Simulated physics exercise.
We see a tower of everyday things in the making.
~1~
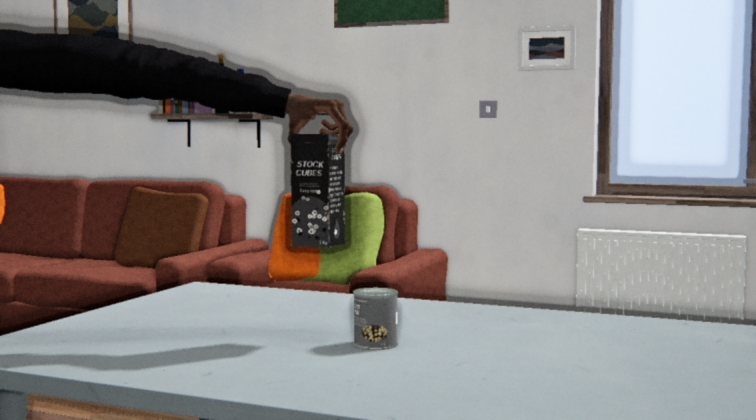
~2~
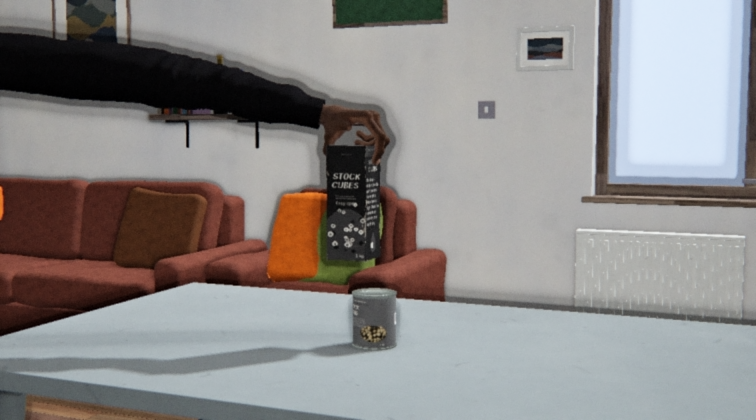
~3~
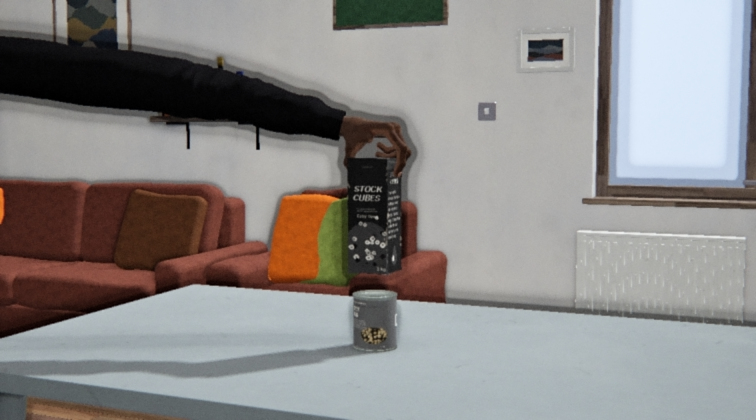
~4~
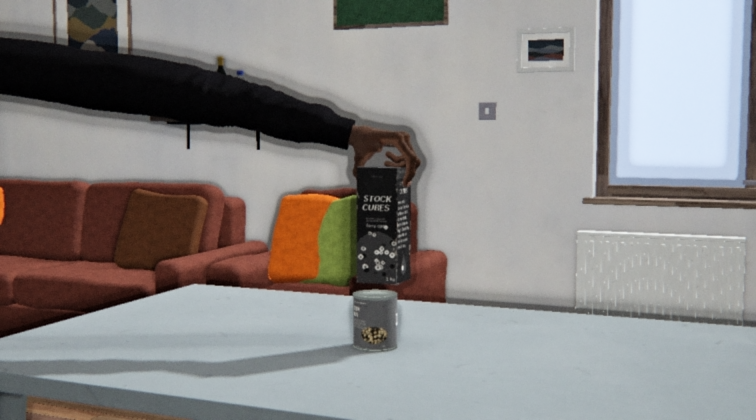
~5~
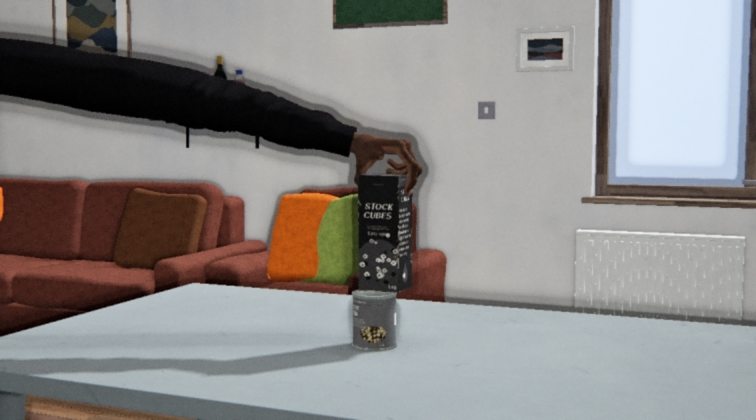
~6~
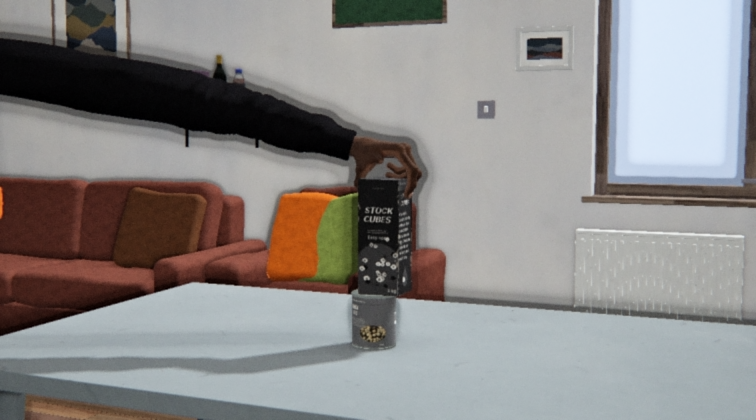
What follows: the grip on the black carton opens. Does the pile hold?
Outcome: The pile keeps its balance.
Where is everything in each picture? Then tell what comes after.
The first frame shows coming down; black carton (318, 189); grey pot (376, 318).
The second frame shows coming down; black carton (354, 202); grey pot (374, 319).
The third frame shows coming down; black carton (375, 215); grey pot (375, 321).
The fourth frame shows coming down; black carton (384, 224); grey pot (375, 320).
The fifth frame shows coming down; black carton (386, 232); grey pot (374, 319).
The sixth frame shows in place under the hand; black carton (386, 235); grey pot (374, 319).
Then, 0.50 s past the last view, nothing moves.
Then, 1.30 s past the last view, black carton resting near (386, 236).
Finally, both still in place. Final places as the last picture's camera would see them, black carton near (386, 236). The pile stays up.
